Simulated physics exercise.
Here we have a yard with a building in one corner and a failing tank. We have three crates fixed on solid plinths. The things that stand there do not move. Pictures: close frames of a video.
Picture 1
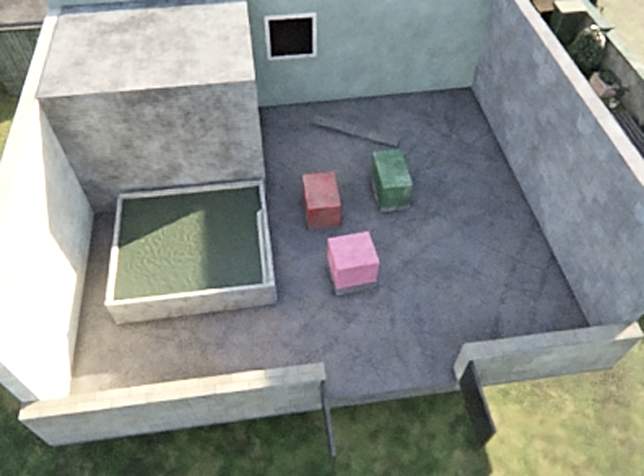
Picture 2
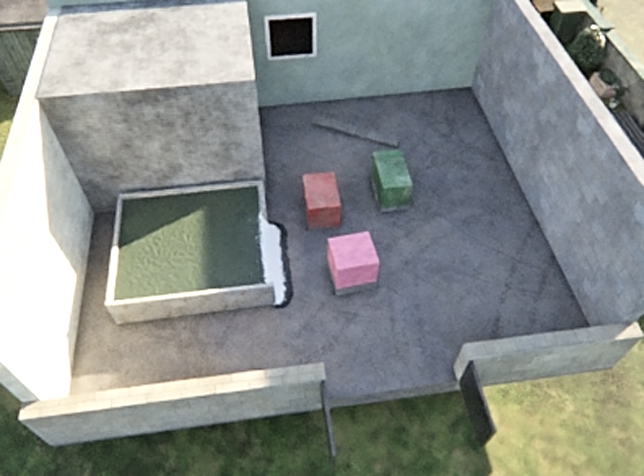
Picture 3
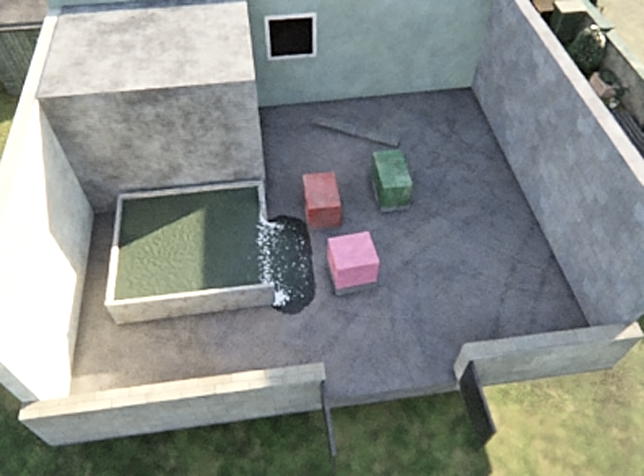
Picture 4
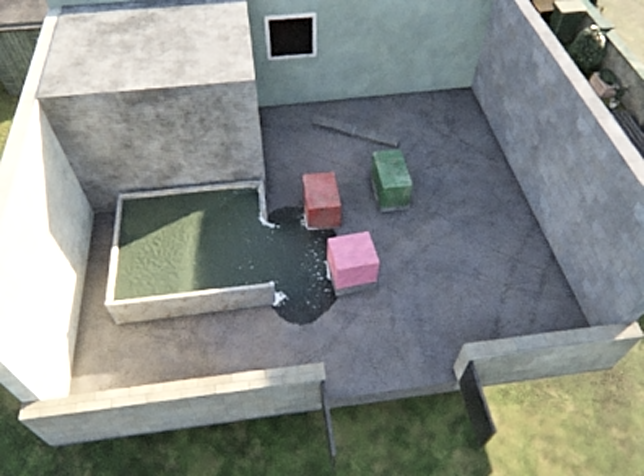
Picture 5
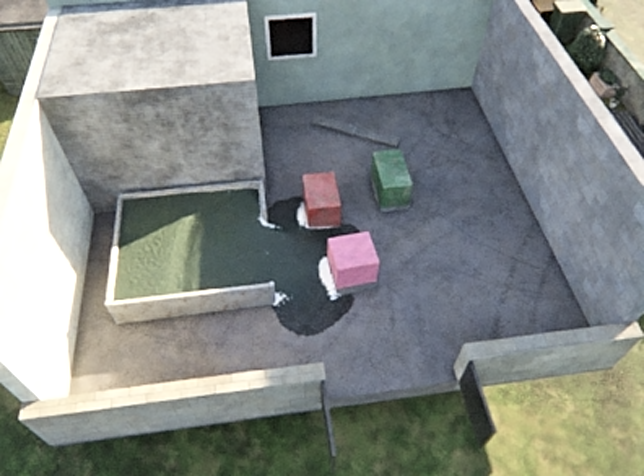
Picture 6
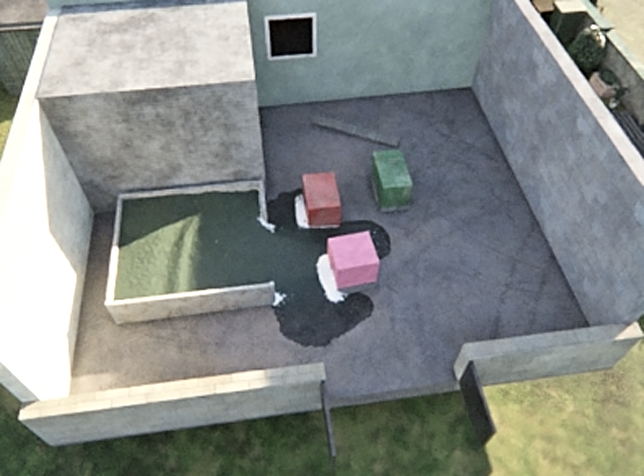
Dark water pours from the tank's right side and spreads around the red and pink blocks.
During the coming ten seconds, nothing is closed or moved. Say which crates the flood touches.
The green crate ends up with water on it, the pink crate ends up with water on it, the red crate ends up with water on it.
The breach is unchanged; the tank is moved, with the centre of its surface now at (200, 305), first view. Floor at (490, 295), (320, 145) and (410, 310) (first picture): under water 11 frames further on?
Submerged, untouched, submerged.
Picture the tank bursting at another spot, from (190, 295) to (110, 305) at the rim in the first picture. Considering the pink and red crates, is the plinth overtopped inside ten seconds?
As I see it, pink stays clear and red is doused.
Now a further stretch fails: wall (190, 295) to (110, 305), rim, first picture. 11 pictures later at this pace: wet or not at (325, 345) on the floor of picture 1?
Result for the point: Drenched.
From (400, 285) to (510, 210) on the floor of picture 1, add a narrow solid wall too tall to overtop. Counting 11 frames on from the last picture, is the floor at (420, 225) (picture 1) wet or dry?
By then the spot is wetted.
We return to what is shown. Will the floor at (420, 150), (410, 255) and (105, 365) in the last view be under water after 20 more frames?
Going through them in order, I'd say clear, drenched and clear.
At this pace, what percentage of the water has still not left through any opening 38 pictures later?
My reading is around 84 percent.
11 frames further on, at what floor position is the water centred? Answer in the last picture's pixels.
Roughly (256, 258) in the last picture.
A moment on, water covers 20 % of the floor; the green crate water round its plinth, the pink crate water round its plinth, the red crate water round its plinth.
Next, water covers 40 % of the floor; the green crate water round its plinth, the pink crate water round its plinth, the red crate water round its plinth.
Then, water covers 60 % of the floor; the green crate water round its plinth, the pink crate water round its plinth, the red crate water round its plinth.
Later, water covers 80 % of the floor; the green crate water round its plinth, the pink crate water round its plinth, the red crate water round its plinth.
In the end, water covers 95 % of the floor; the green crate was topped, the pink crate was topped, the red crate was topped.
